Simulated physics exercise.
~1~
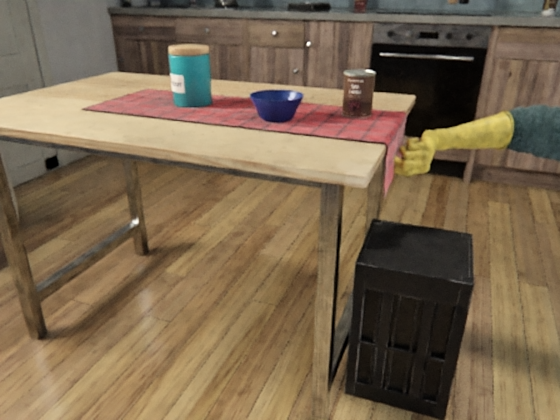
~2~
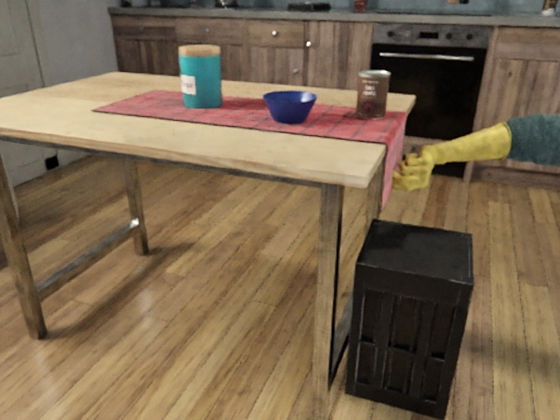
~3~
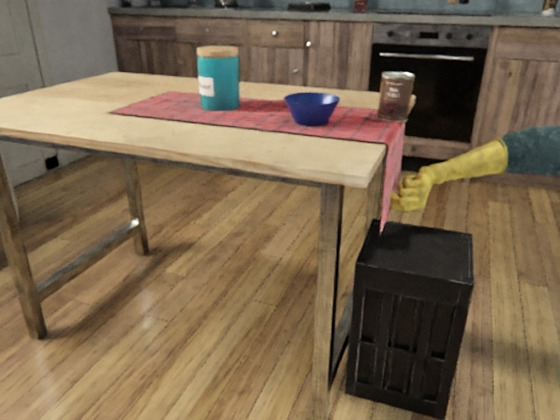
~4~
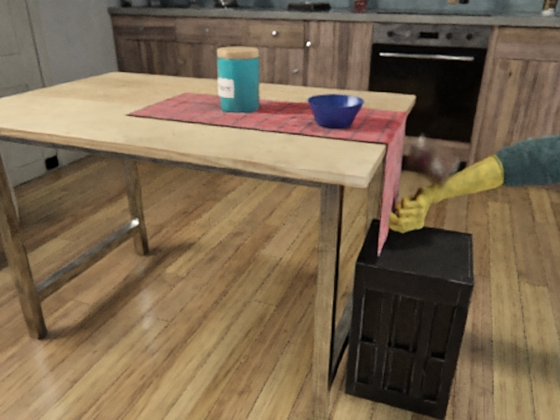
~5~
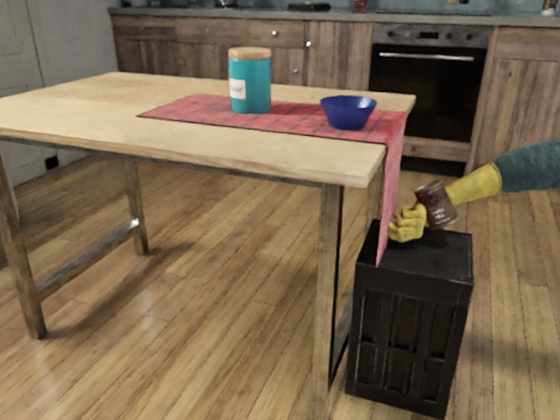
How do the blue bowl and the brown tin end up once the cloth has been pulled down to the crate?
The blue bowl is carried to the right but stays on the table, clear of the edge, while the brown tin goes over the edge and falls off.
